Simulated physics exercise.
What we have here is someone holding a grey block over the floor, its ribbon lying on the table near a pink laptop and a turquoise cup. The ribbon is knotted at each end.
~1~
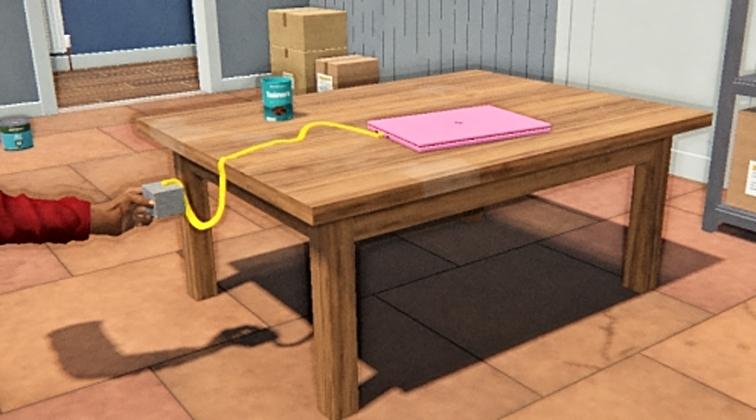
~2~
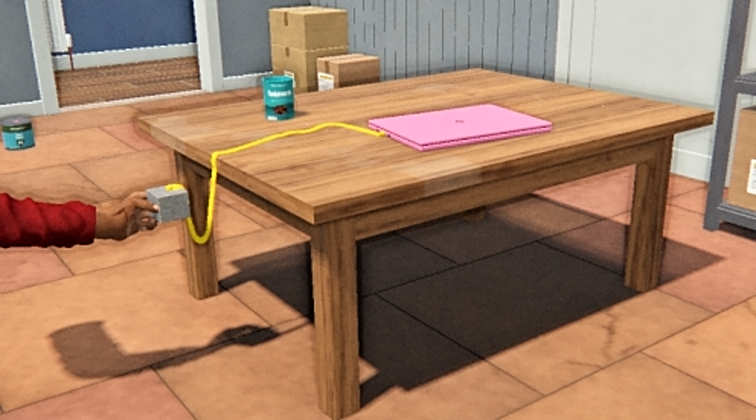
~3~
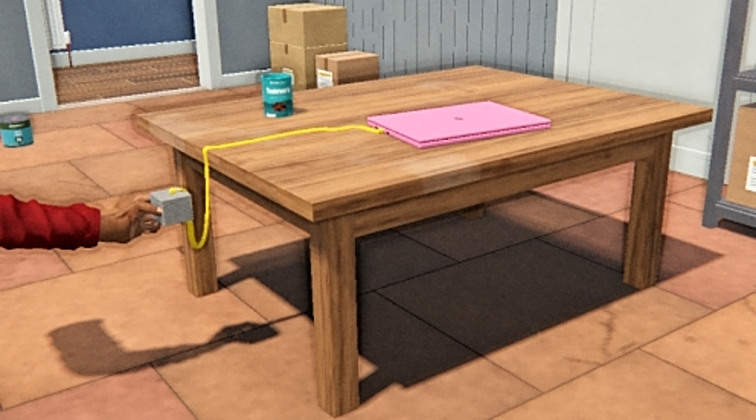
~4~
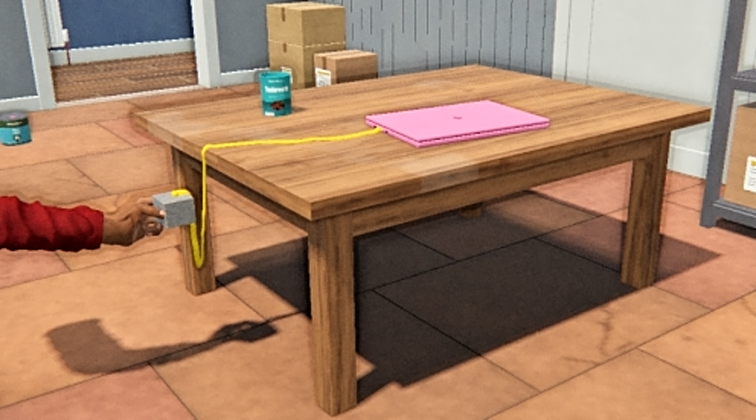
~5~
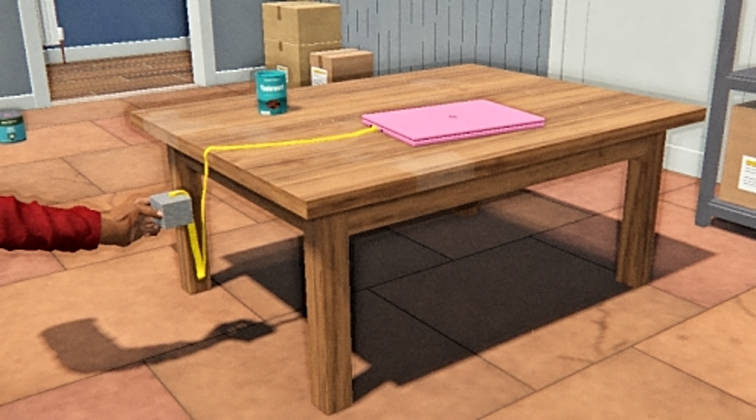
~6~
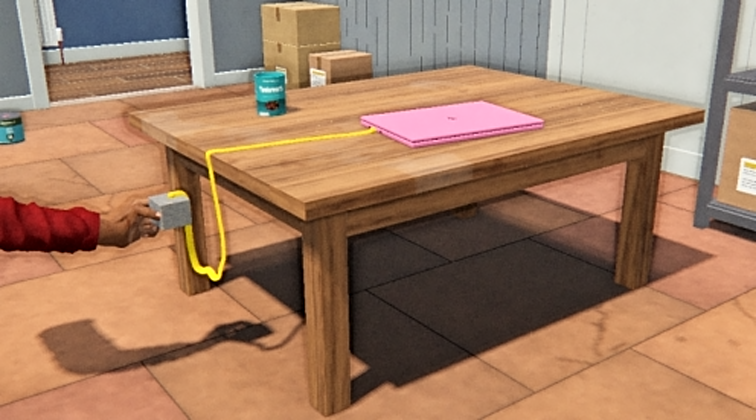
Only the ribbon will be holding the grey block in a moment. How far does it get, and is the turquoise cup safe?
The grey block goes all the way down; the turquoise cup stays put.
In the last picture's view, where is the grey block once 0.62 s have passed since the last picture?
Around (164, 361).
Then, 0.62 s on from there, block on the floor near (164, 361); laptop in place; cup in place.
In the end, block on the floor near (164, 361); laptop in place; cup in place. The grey block lands on the floor and the turquoise cup keeps its place.
